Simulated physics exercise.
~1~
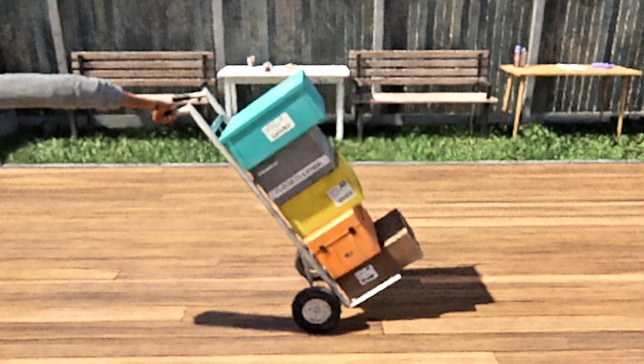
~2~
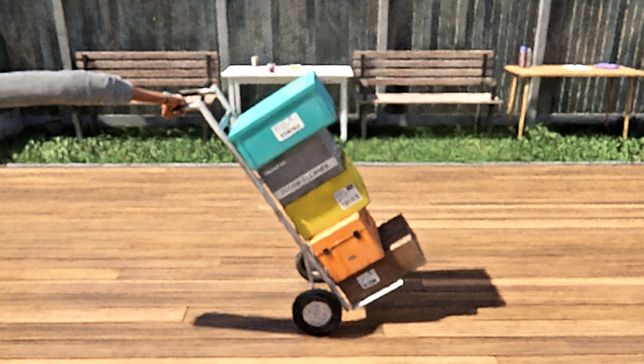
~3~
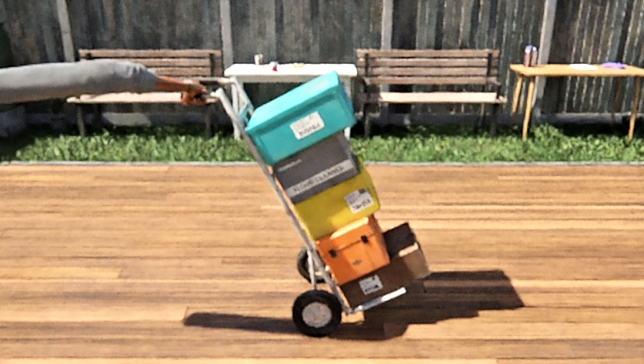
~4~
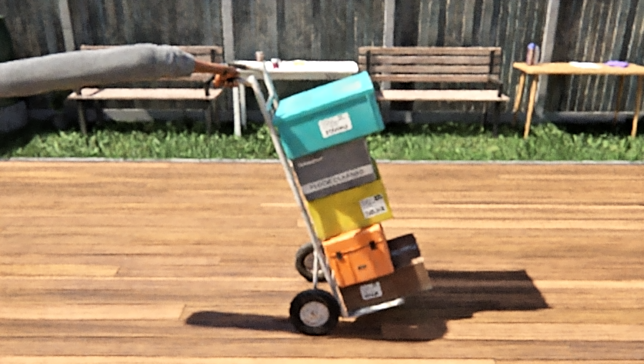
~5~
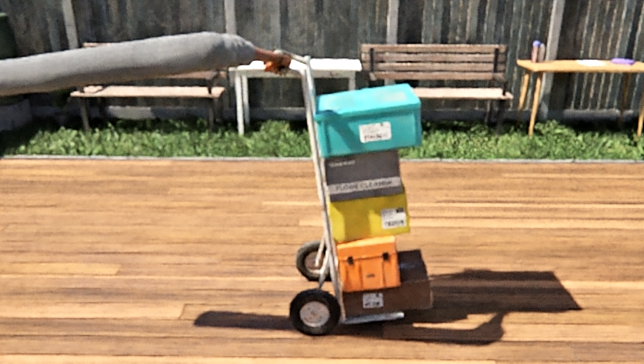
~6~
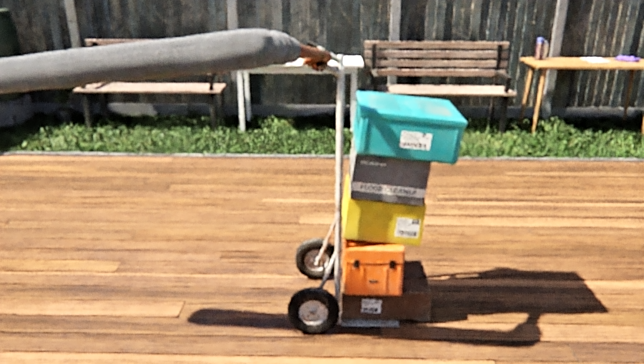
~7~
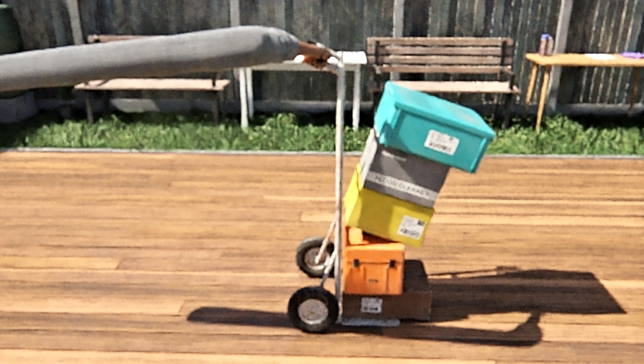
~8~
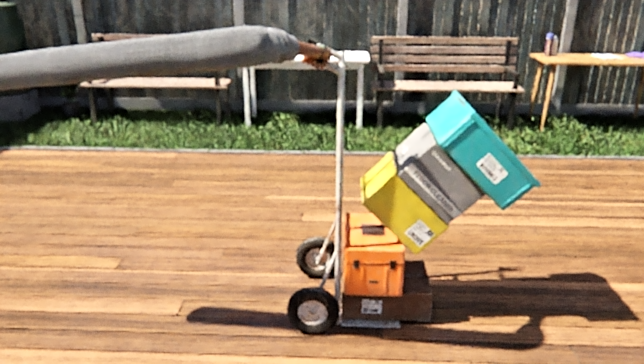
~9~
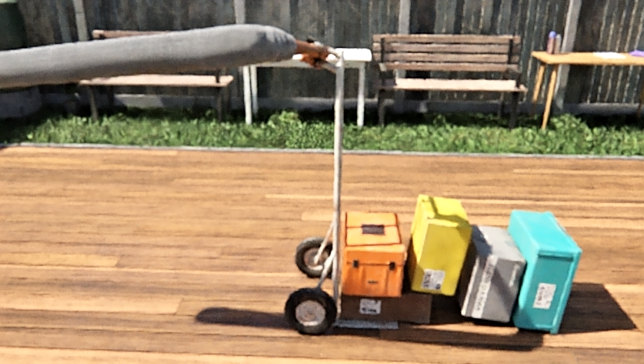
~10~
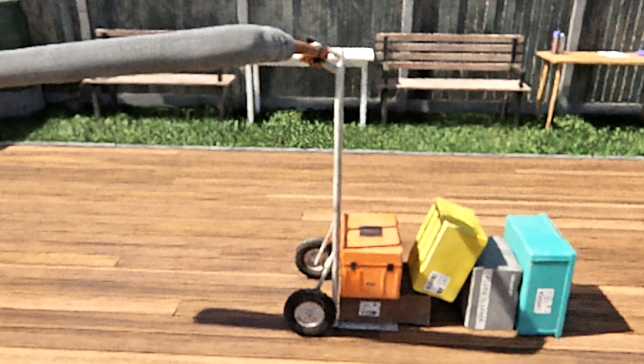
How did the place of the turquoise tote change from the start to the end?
At the start it was at the top of the stack on the tilted hand truck. By the end it was down on the deck to the right, standing on its end beside the grey box.
